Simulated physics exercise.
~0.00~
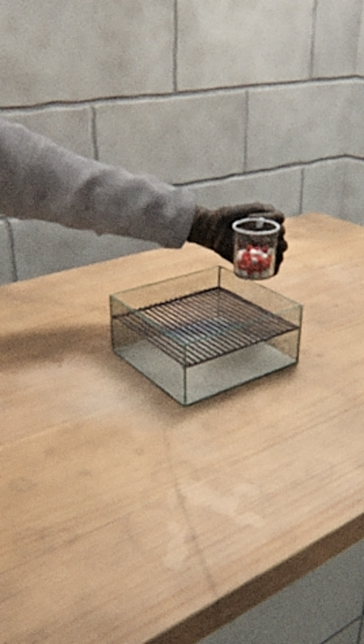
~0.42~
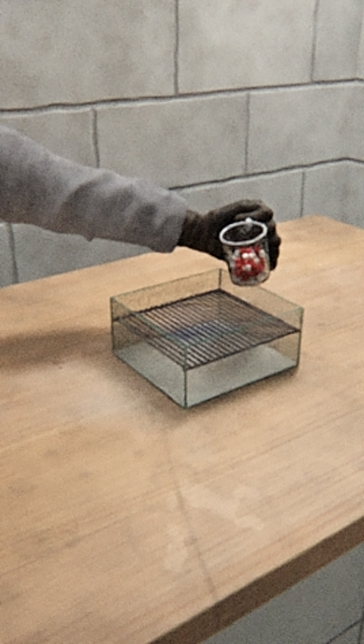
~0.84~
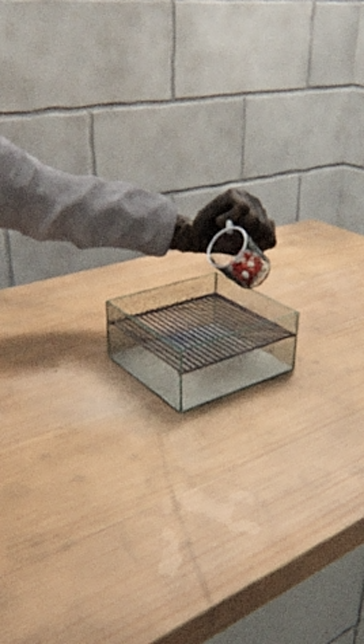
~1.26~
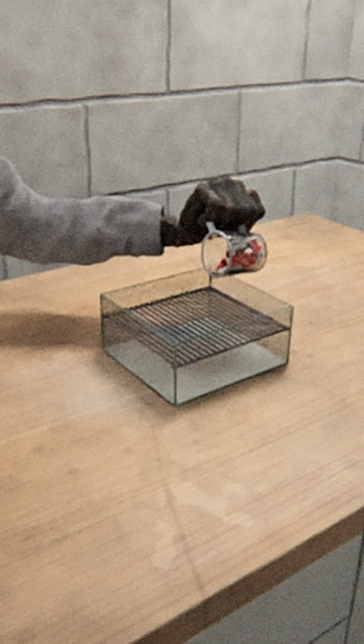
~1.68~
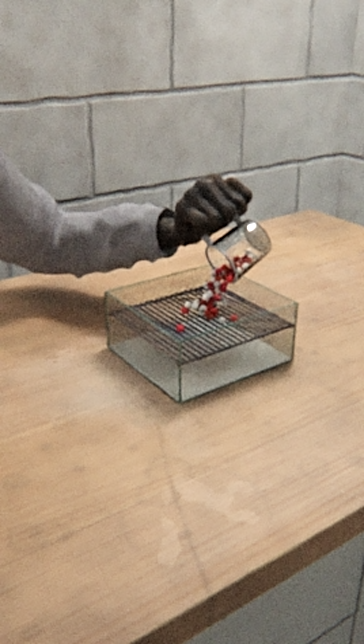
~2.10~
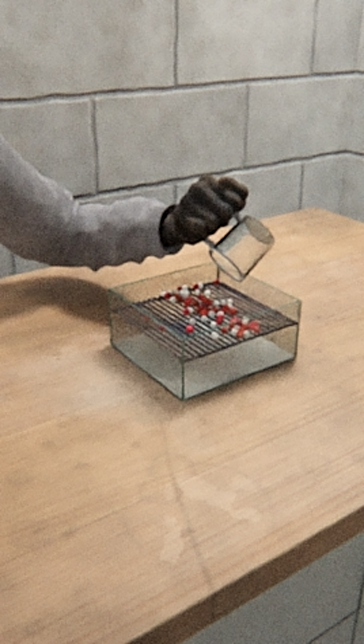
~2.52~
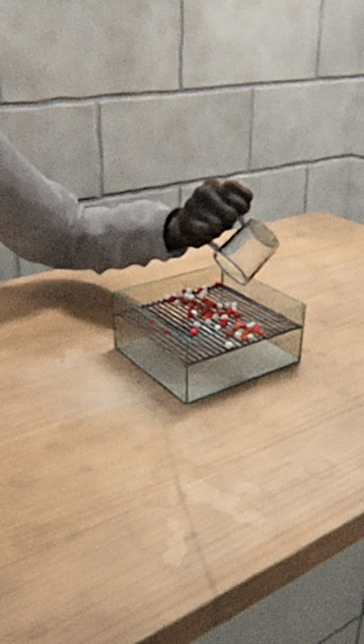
A dark-gloved hand held a clear cup of red and white bits over a wire rack in a glass box, then tipped it until everything tumbled out, and all the bits stayed scattered on top of the wires, with none dropping through below.
